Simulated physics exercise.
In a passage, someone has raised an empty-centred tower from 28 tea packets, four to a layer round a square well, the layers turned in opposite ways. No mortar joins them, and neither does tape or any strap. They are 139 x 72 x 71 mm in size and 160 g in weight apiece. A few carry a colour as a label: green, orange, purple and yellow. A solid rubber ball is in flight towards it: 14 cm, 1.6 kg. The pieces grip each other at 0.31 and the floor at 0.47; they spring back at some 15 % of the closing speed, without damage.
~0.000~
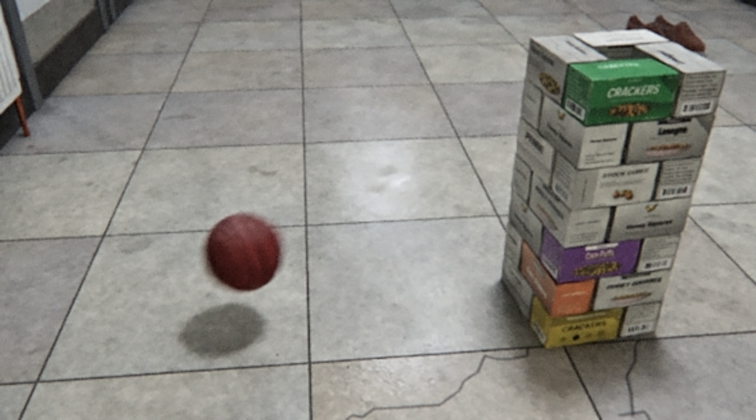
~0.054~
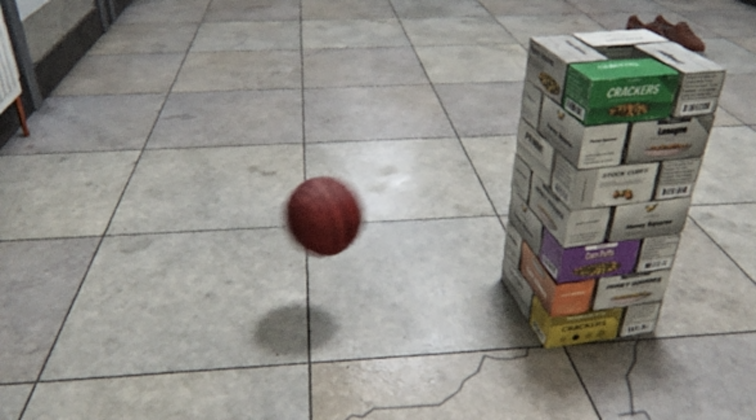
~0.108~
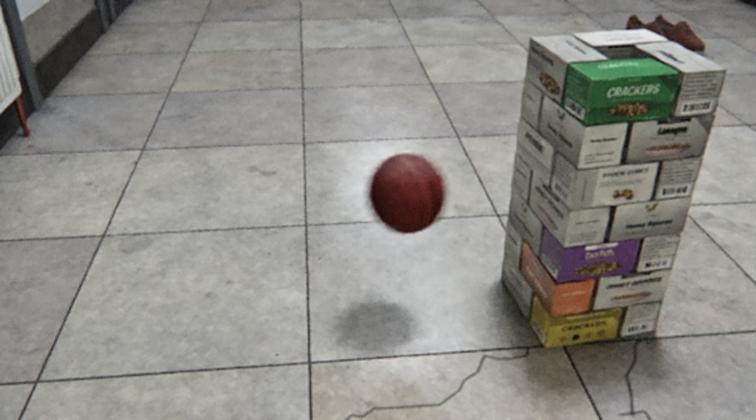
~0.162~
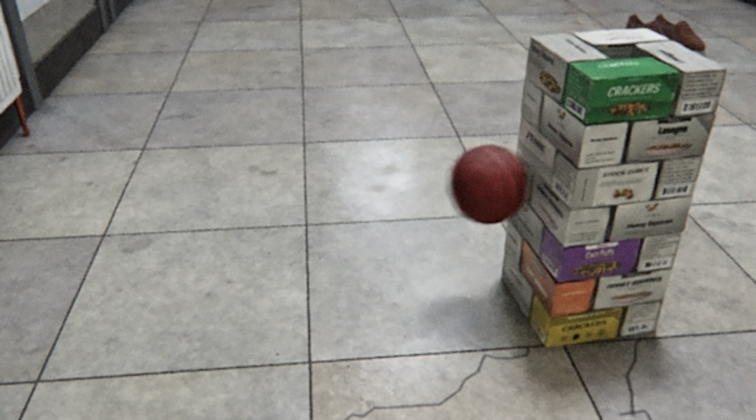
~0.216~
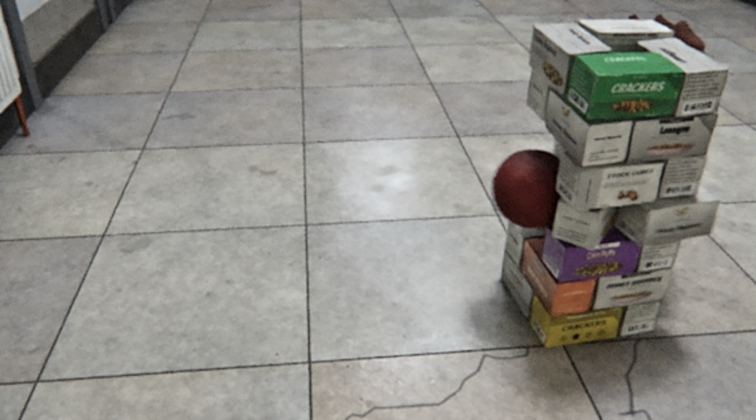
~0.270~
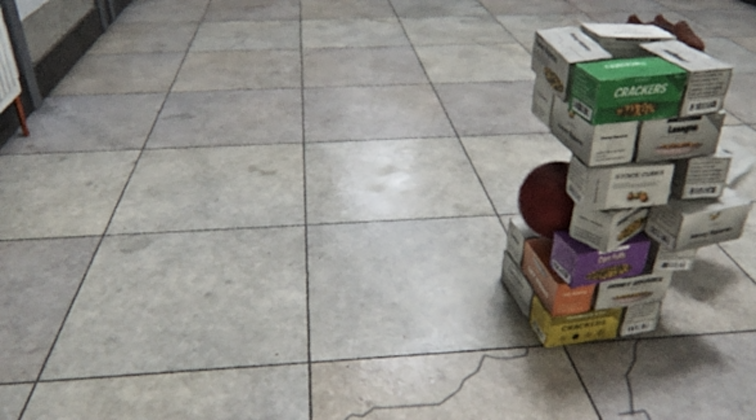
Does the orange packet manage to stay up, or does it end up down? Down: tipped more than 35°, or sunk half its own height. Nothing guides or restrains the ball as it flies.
It manages it.
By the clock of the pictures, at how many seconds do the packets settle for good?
2.5 s, roughly.
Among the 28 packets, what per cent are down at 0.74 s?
It's 75 percent at that point.
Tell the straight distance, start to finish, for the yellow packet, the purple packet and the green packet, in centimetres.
Yellow 0, purple 20, green 64.
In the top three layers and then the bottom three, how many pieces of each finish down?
Top group: 12; bottom group: 5.
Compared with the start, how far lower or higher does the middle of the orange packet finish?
About 0 cm lower.
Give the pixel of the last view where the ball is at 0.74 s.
It should be near pixel (629, 228).
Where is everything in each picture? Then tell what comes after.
In the first picture (pixels give the middle of a visible side), ball (244, 253) 45 cm from contact, 3.0 m/s; orange packet (536, 278); purple packet (599, 262); yellow packet (585, 328); none has stirred.
Ball (324, 216) 31 cm from contact, 2.8 m/s; orange packet (536, 278), in the second picture.
Ball (407, 193) 16 cm from contact, 2.7 m/s; orange packet (536, 278), in the third picture.
Ball (488, 185) 21 mm from contact, 2.5 m/s; orange packet (536, 277), in the fourth picture.
Ball (531, 189) after contact, 1.2 m/s; orange packet (537, 277); green packet (637, 96) 6° from how it stood; movement in 16 of them, in the fifth picture.
Ball (558, 200) after contact, 1.0 m/s; orange packet (538, 277); purple packet (611, 265) 19 mm from its place; green packet (640, 100) 11 mm from its place; steepest lean 20°, the packet at (734, 185); movement in 21 of them, in the sixth picture.
After 0.44 s, ball still moving; 12 of the 28 packets down; orange packet 17 mm from its place; green packet 34° from how it stood.
After 0.74 s, ball still moving; 21 of the 28 packets down; orange packet 17 mm from its place; green packet on its side.
In the end (2.6 s), ball rolling away; 21 of the 28 packets down; orange packet 15 mm from its place; green packet on its side; purple packet on its side. From the last view, middles, orange packet near (561, 272), green packet near (636, 182).
